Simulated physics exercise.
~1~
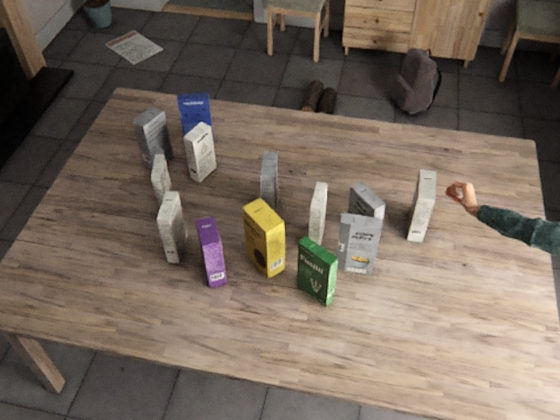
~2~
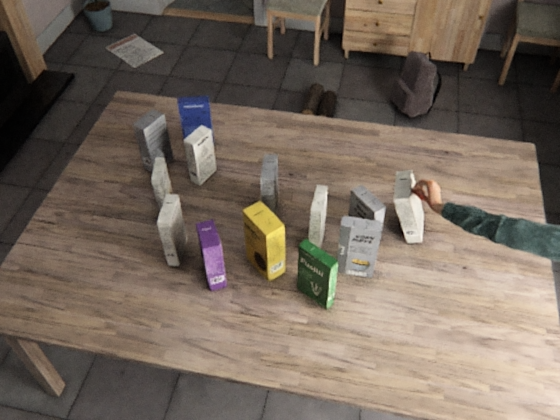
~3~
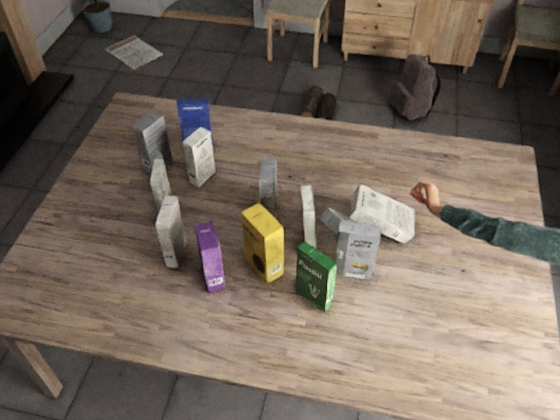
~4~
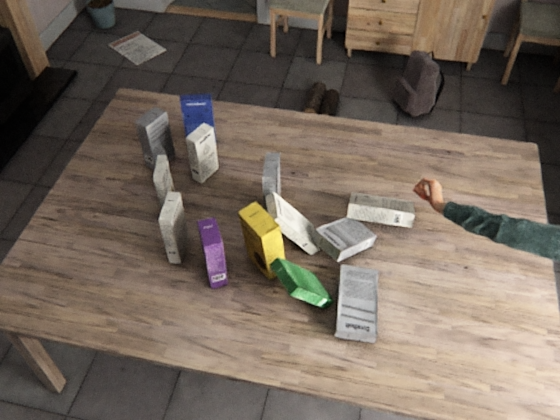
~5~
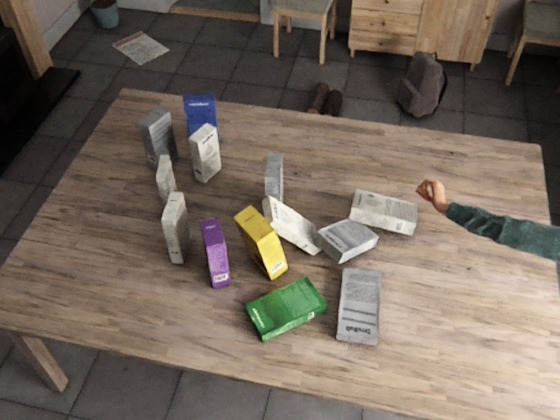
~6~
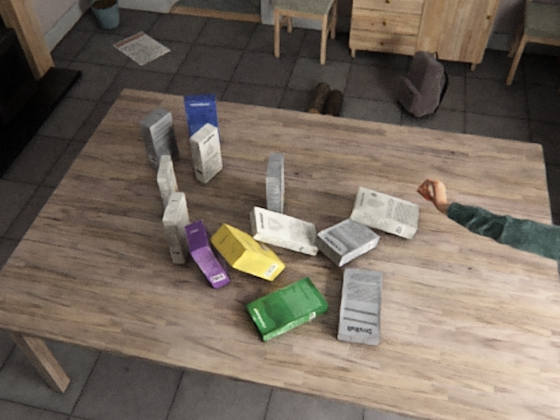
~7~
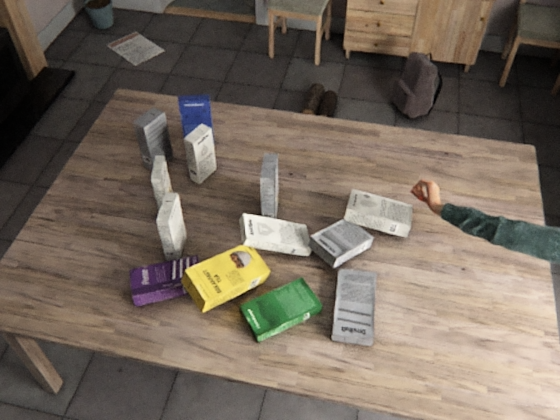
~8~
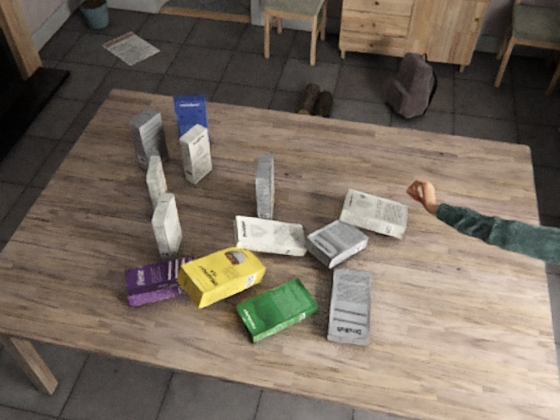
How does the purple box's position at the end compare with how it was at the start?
At the start the purple box stands upright on the table, but by the end it has fallen and lies on its side beside the yellow box.
